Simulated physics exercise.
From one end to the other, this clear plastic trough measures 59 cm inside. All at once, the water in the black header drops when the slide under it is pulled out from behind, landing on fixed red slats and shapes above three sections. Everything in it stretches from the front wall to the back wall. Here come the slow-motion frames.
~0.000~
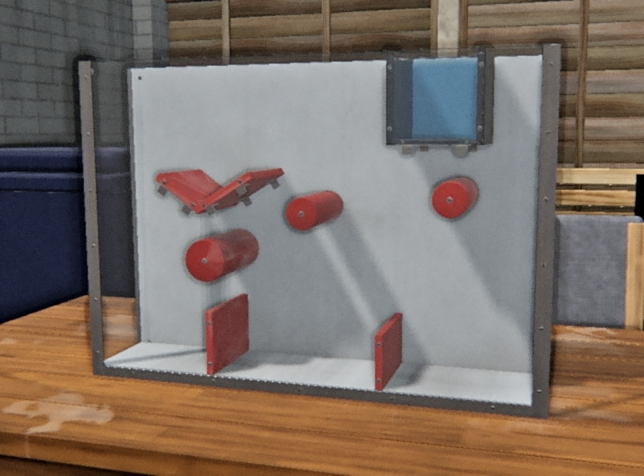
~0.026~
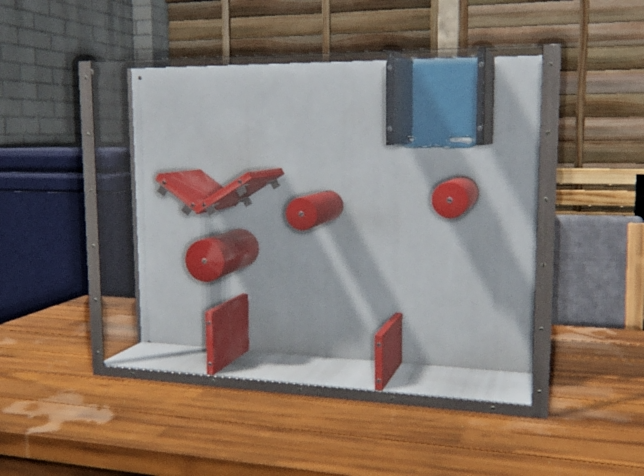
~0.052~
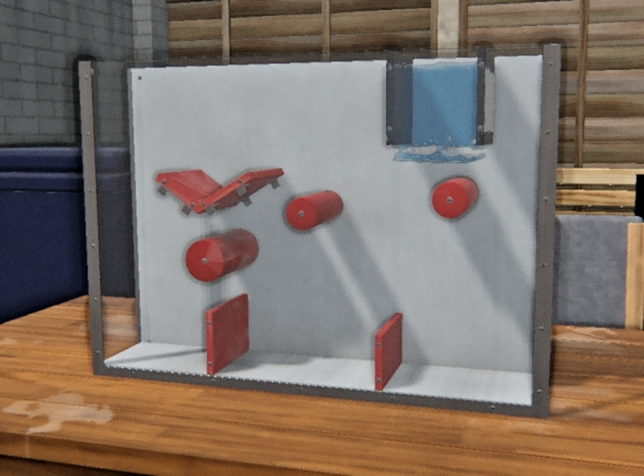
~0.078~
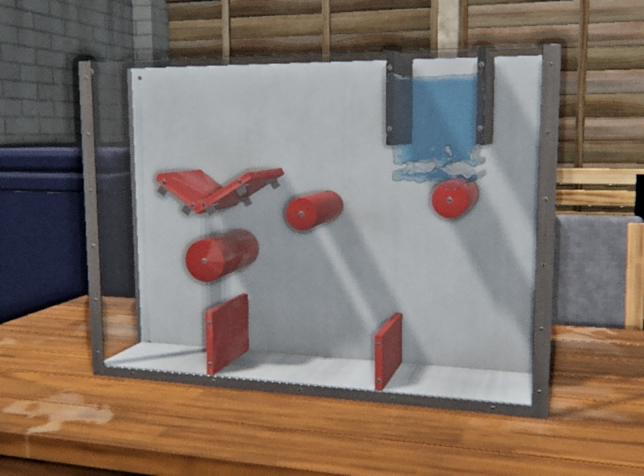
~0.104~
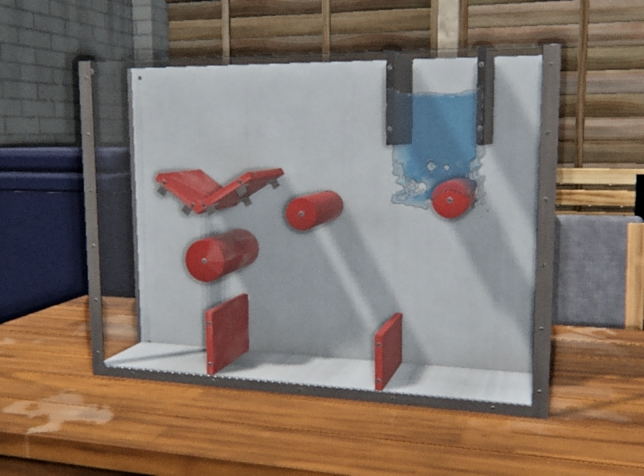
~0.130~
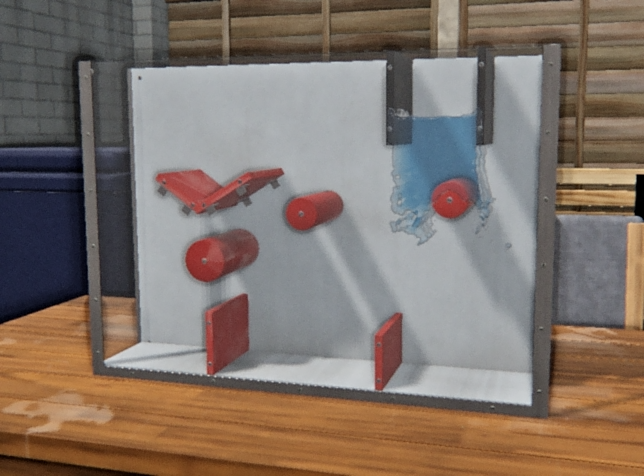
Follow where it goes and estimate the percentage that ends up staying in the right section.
I would say about 75 per cent of it.
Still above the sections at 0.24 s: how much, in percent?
Around 55 %.
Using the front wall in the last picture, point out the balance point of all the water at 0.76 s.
Look around (407, 366) on the front wall - that's where it is.
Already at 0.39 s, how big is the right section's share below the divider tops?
Some 52 in a hundred.
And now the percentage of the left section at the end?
Near 2 in a hundred.
Then, 0.24 s in, 43 per cent is down, the largest part in the right section.
Then, 0.39 s in, 73 per cent is down, the largest part in the right section.
Then, 0.76 s in, 92 per cent is down, the largest part in the right section.
Finally, the split from left to right is 1, 25 and 73 per cent.
